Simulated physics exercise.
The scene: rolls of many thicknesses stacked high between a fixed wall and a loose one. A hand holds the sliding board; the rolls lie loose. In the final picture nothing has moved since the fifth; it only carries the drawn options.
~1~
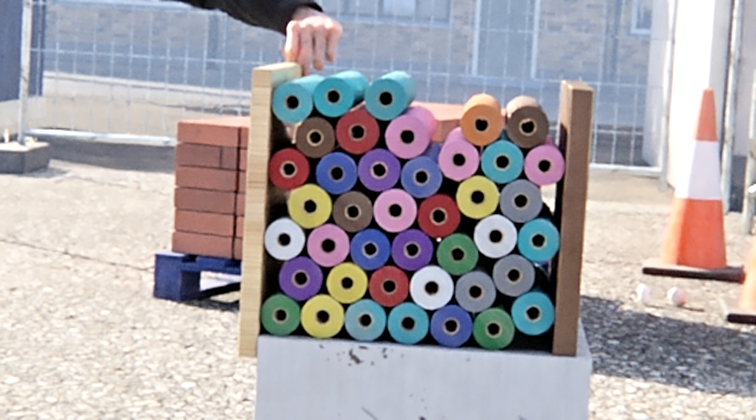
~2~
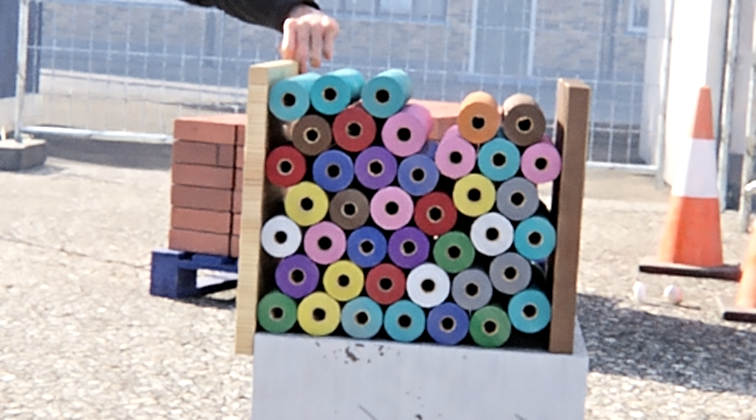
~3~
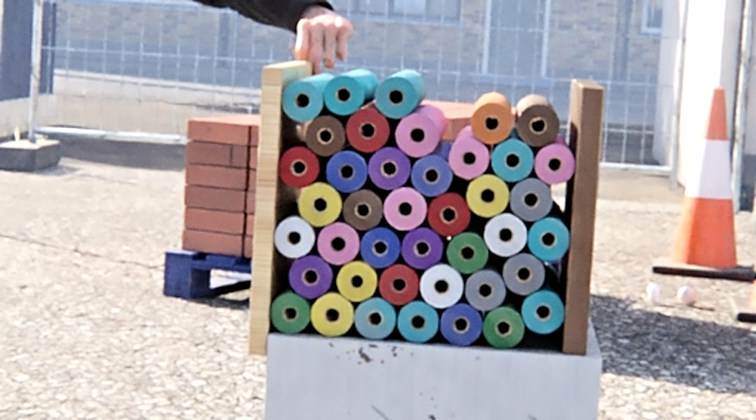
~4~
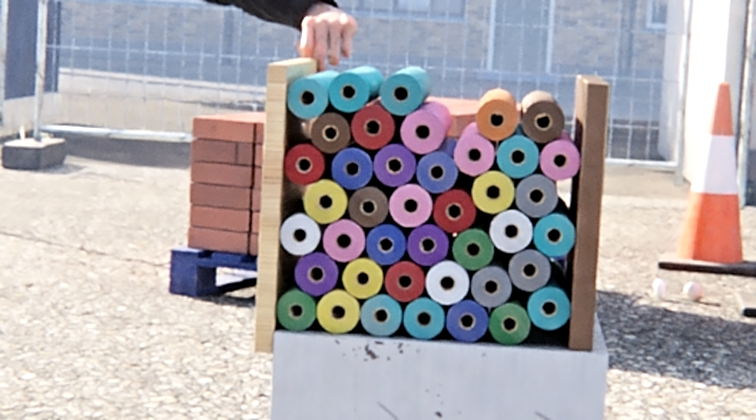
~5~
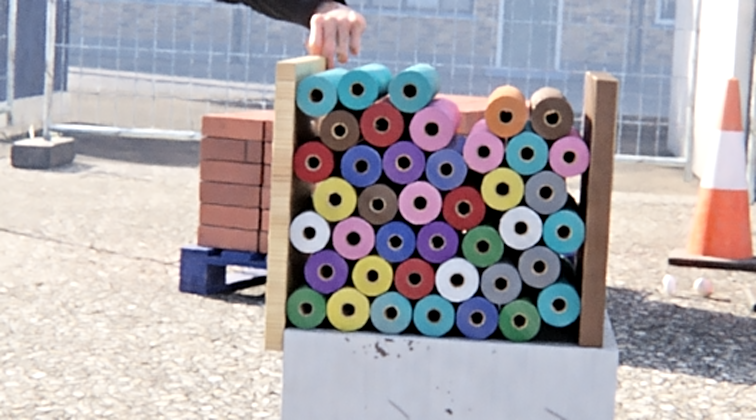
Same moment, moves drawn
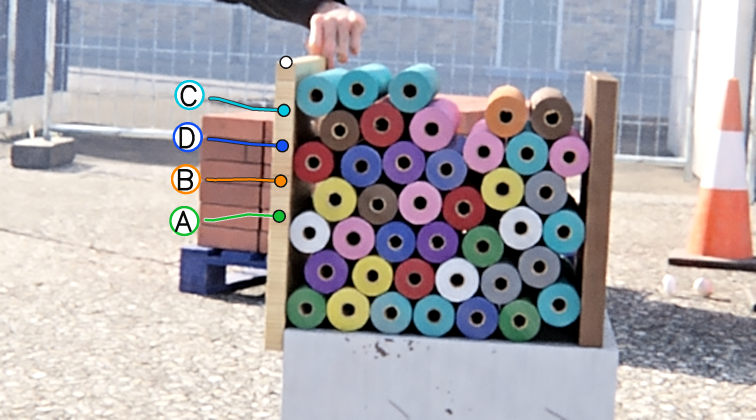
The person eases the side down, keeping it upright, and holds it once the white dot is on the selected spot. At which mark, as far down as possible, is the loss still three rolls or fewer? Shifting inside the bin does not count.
Stop at B.
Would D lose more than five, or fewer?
It loses fewer than five.
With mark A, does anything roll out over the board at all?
Yes, at A.
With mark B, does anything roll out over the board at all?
At B: Yes.
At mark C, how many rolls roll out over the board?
The count is none.
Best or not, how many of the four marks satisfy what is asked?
Three of them.
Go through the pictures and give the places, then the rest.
The first picture shows a green roll (494, 329); a turquoise roll (533, 313); a blue roll (370, 250).
The second picture shows a blue roll (367, 247); a turquoise roll (535, 238).
The third picture shows a red roll (299, 168); a brown roll (325, 136).
The fourth picture shows a pink roll (423, 132); a brown roll (544, 121).
The fifth picture shows side board (300, 192); a green roll (306, 309); a green roll (520, 321).
On the marked copy, A at (279, 216); B at (281, 181); C at (284, 110); D at (282, 146); the white dot at (286, 62).
With B. Early on, top of the board (294, 118).
Further on, top of the board (292, 181).
At the end, top of the board (292, 181), one out over the board.
As for the rest, A four out over the board; C none out over the board; D none out over the board.
